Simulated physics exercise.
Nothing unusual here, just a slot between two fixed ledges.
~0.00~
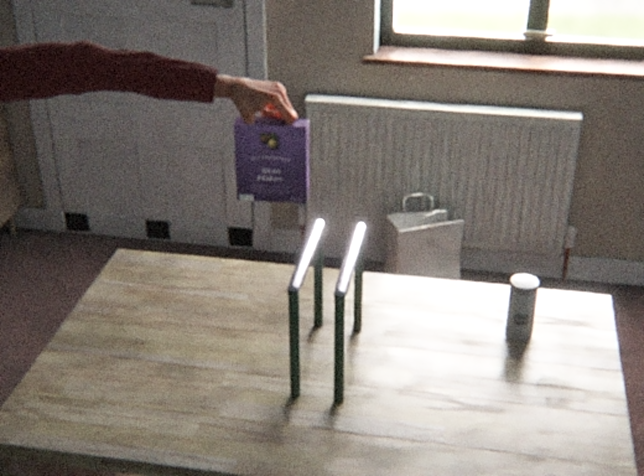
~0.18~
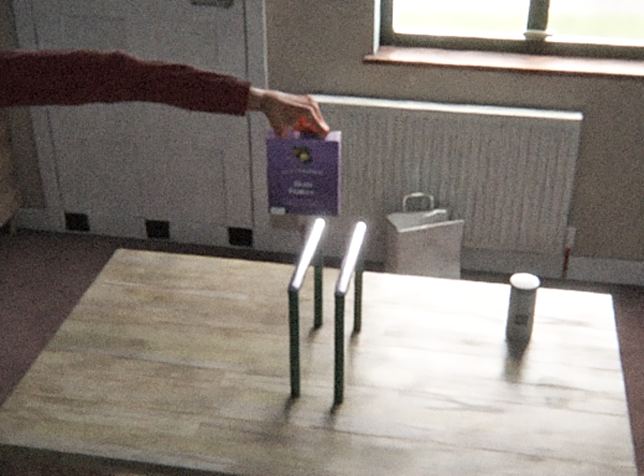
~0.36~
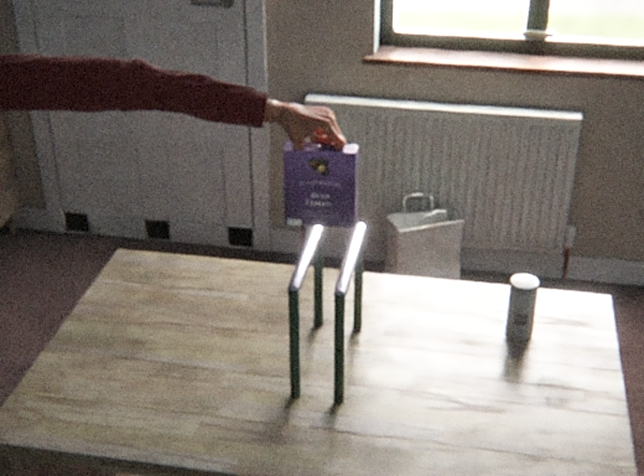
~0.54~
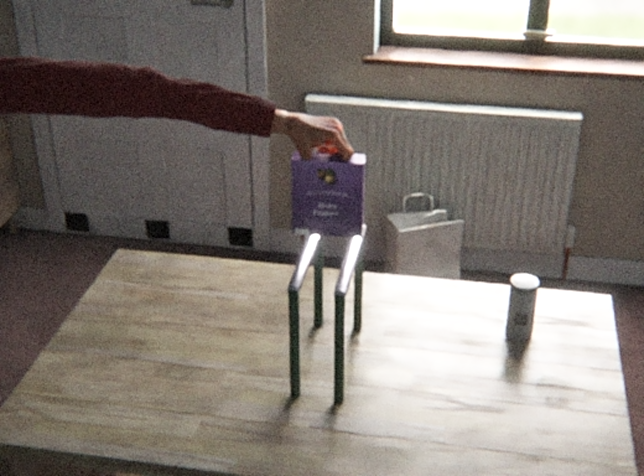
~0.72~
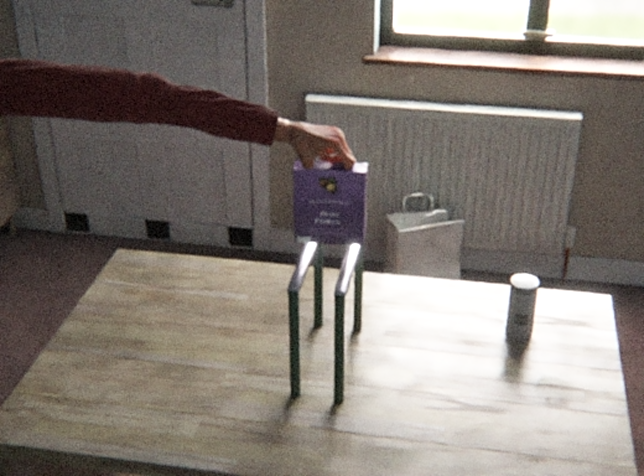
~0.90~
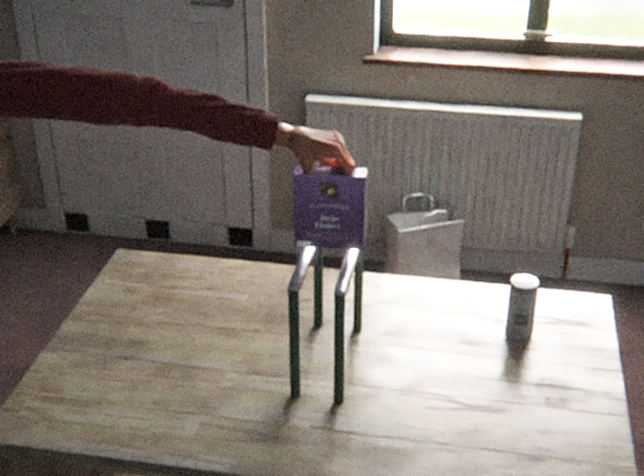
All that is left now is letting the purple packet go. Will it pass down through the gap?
Result: Held.
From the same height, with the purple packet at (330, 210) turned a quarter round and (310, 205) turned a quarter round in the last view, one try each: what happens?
First it falls clear through, second it falls clear through.
After 1.10 s, purple packet shifted a little near (330, 217).
After 1.20 s, purple packet shifted a little near (330, 218).
In the end (1.9 s), both unmoved. At the end, from the last picture's camera, purple packet near (330, 218). The packet stays on top.
